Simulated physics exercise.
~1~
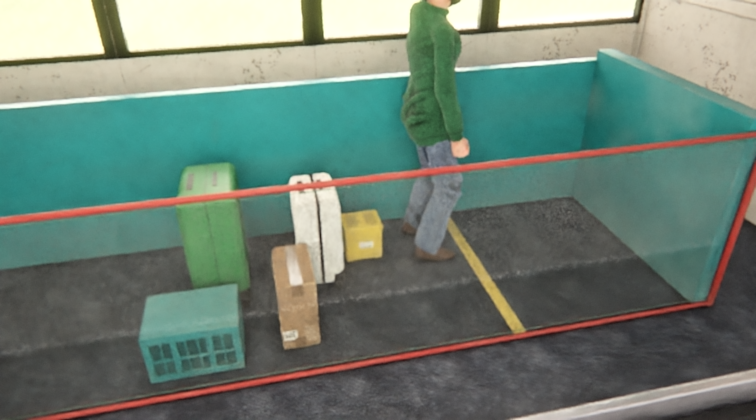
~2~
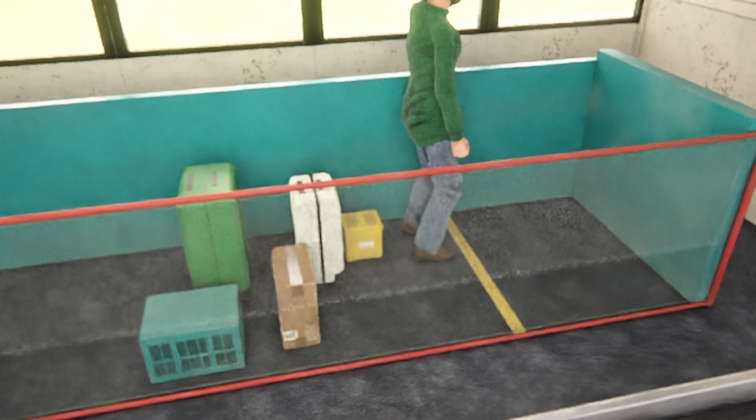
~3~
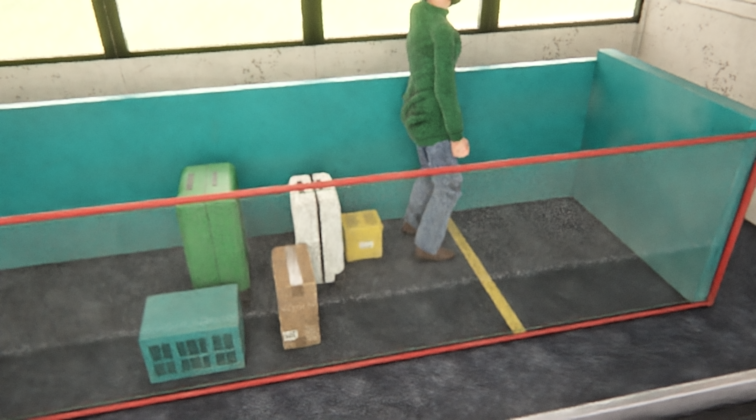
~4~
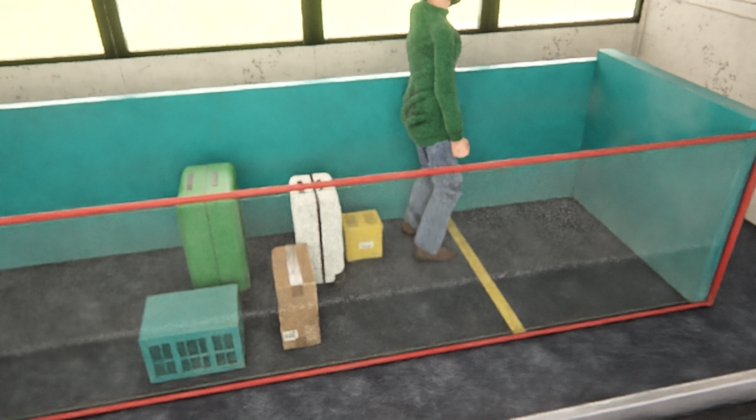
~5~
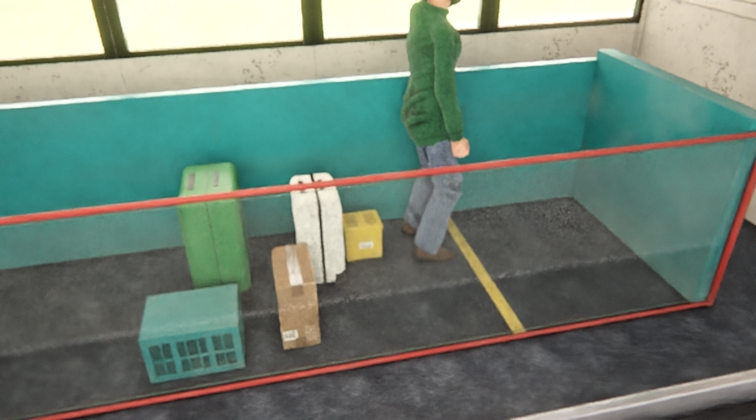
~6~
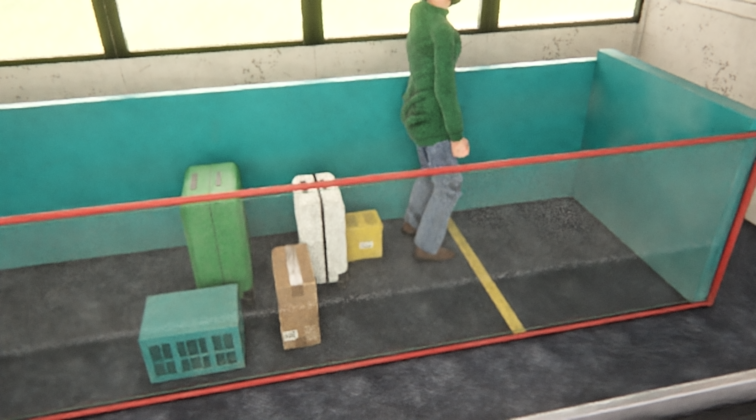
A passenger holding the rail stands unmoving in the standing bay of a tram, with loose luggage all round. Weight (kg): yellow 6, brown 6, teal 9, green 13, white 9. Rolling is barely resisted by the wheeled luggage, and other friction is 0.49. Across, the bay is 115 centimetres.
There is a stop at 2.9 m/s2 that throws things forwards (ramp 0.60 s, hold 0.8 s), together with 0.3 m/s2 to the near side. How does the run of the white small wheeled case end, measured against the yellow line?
The white small wheeled case ends beyond the yellow line.
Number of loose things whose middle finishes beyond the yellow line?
All told, it comes to 2.
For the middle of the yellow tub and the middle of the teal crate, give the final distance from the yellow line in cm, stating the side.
Yellow tub short by 30, teal crate short by 140.
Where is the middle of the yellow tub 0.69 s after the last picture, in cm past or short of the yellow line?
Short by some 50 cm.
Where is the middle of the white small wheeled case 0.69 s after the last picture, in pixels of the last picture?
(403, 237).
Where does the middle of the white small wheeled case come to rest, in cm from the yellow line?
Close to 75 centimetres past it.
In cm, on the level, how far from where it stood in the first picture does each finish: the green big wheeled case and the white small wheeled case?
Green big wheeled case: 160; white small wheeled case: 170.
Then, 0.29 s after the last picture the white small wheeled case is 74 cm short of the yellow line, tilted 0°, near (338, 233) in the last picture's view.
Then, 0.69 s after the last picture the white small wheeled case is 43 cm short of the yellow line, tilted 0°, near (403, 237) in the last picture's view; the yellow tub 48 cm short of the yellow line, tilted 0°.
Then, 1.19 s after the last picture the white small wheeled case is 50 cm past the yellow line, tilted 0°, near (592, 235) in the last picture's view; the yellow tub 33 cm short of the yellow line, tilted 0°.
At rest, yellow tub stops short of the yellow line; brown carton stops short of the yellow line; teal crate stops short of the yellow line; green big wheeled case crosses the yellow line; white small wheeled case crosses the yellow line.
